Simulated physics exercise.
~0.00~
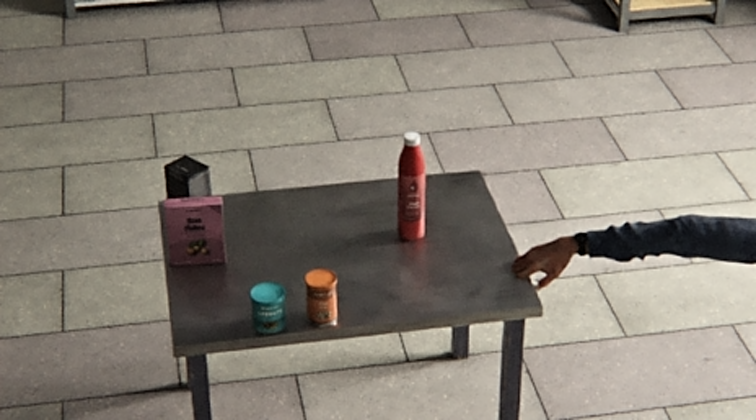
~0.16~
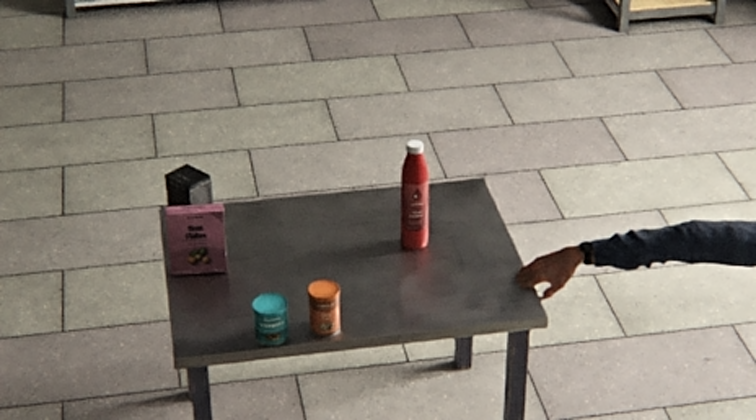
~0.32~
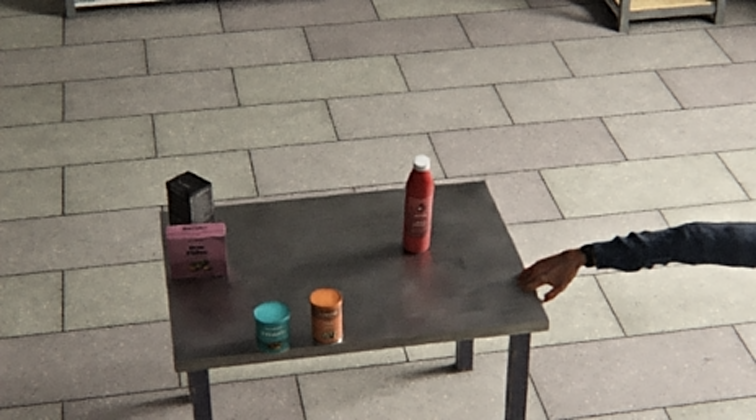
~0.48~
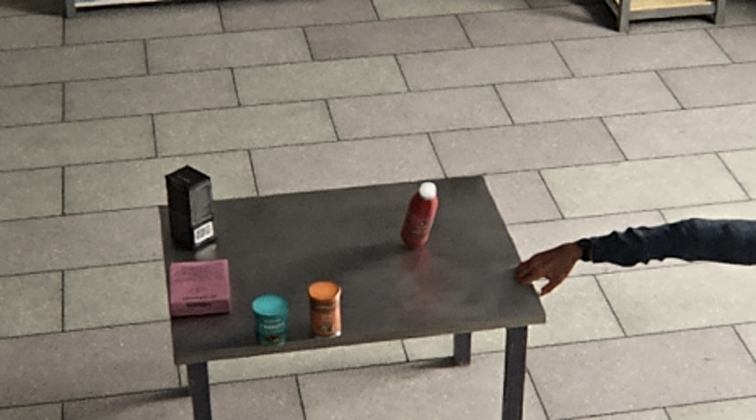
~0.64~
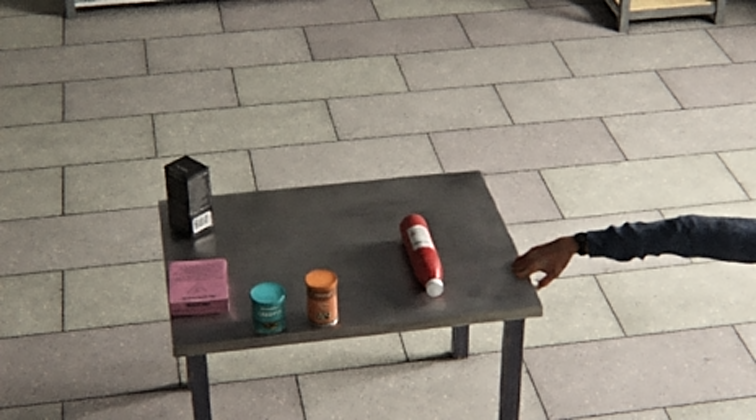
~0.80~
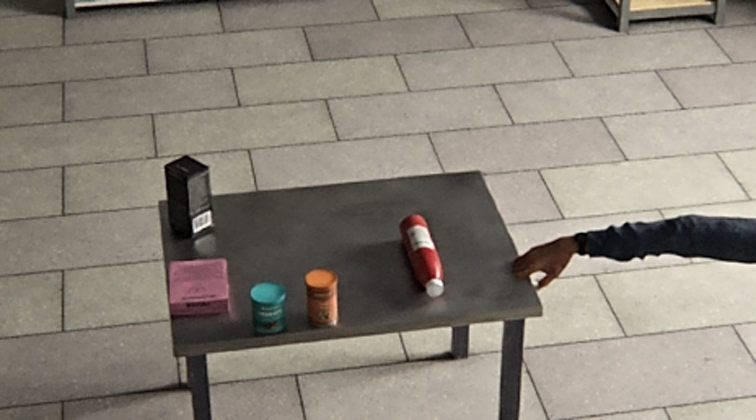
A dark side table with a hand at its right edge slides a short way toward the viewer, then back, as the pink packet and then the red bottle topple onto its top, while the black carton and the turquoise and orange tins stay standing.
